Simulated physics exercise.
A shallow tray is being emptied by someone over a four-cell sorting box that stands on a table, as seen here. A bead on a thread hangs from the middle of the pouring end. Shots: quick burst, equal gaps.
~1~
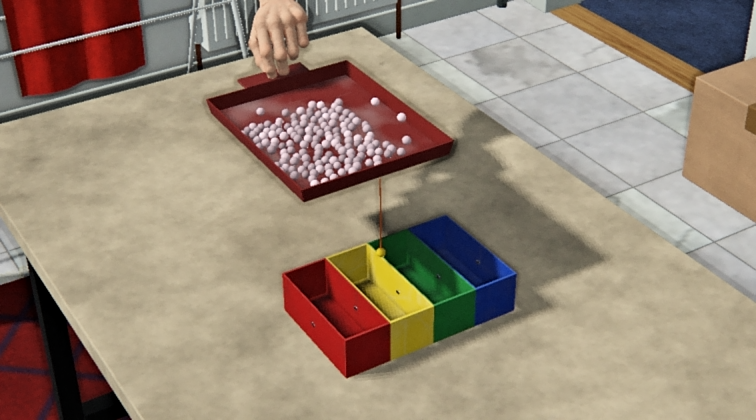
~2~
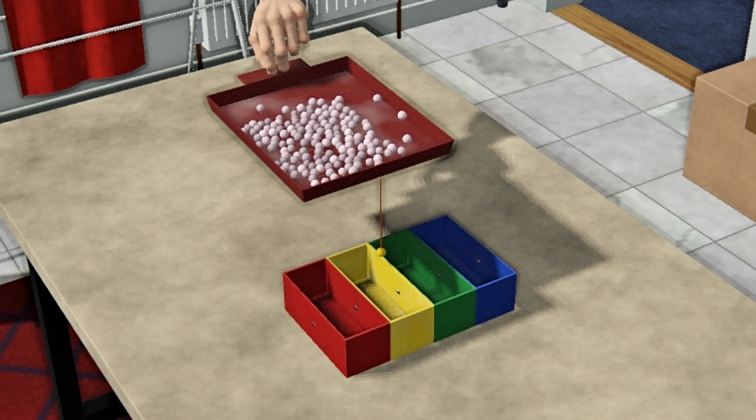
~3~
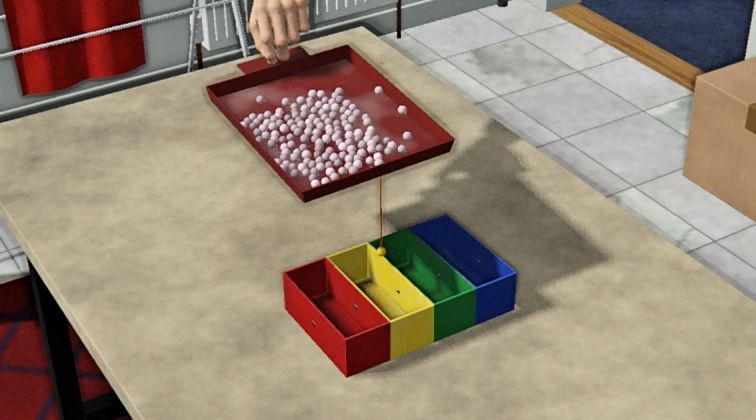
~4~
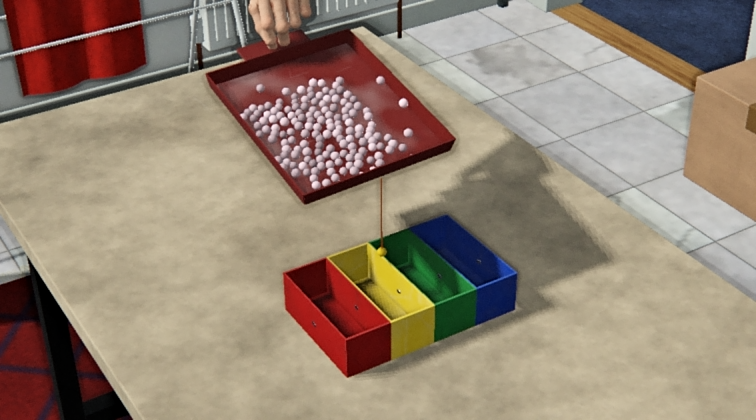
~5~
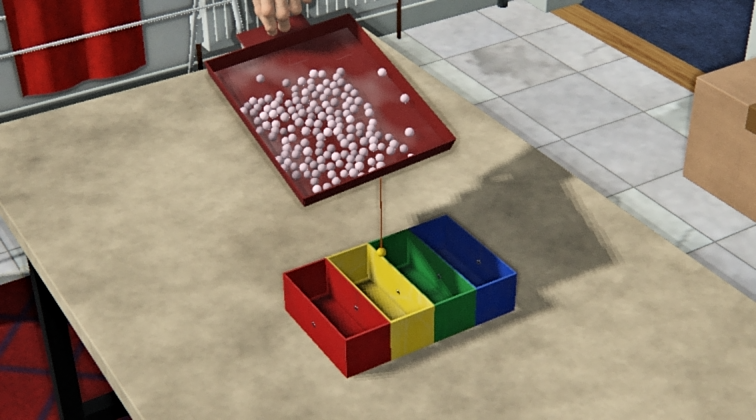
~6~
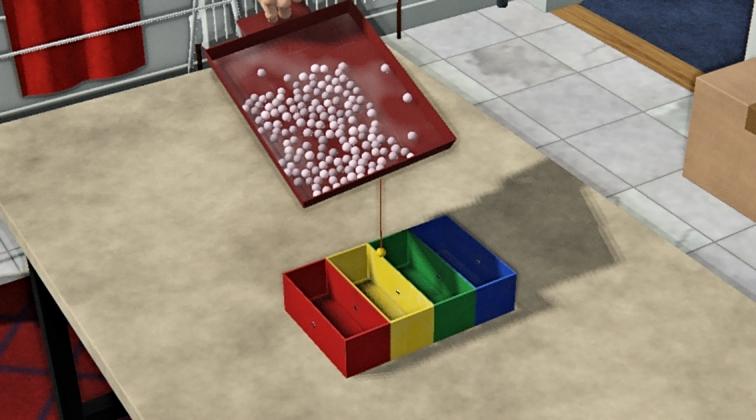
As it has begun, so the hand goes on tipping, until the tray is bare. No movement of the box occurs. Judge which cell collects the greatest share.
I would say the red one.
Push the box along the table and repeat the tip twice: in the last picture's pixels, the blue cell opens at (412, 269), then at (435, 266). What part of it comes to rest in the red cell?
First some 10, then 30 per cent.
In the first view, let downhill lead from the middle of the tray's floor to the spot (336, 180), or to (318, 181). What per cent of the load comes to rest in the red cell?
About 60 and 70 per cent.
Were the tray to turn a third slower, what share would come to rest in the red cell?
About 60 %.
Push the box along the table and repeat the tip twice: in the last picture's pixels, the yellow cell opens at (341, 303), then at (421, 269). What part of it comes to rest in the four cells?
About 90 in a hundred, then about 30 in a hundred.
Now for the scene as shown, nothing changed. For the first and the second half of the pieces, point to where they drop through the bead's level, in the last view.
Earlier portion about (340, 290); later portion about (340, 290).
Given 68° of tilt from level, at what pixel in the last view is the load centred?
Look around (344, 177) in the last picture.
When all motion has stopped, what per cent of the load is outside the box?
That comes to some 20 per cent.
Soon after the last picture, tray tipped steeply; most on the tray; a stray few in the red cell; a stray few in the yellow cell; a small part falling or outside the box.
A little later, tray tipped past a quarter turn; a small part on the tray; about half in the red cell; about a quarter in the yellow cell; a stray few in the green cell; about a quarter falling or outside the box.
Later still, tray tipped past a quarter turn; about half in the red cell; about a quarter in the yellow cell; a stray few in the green cell; a stray few in the blue cell; a small part falling or outside the box.
By the end, tray tipped past a quarter turn; about half in the red cell; about a quarter in the yellow cell; a stray few in the green cell; a stray few in the blue cell; a small part outside the box.
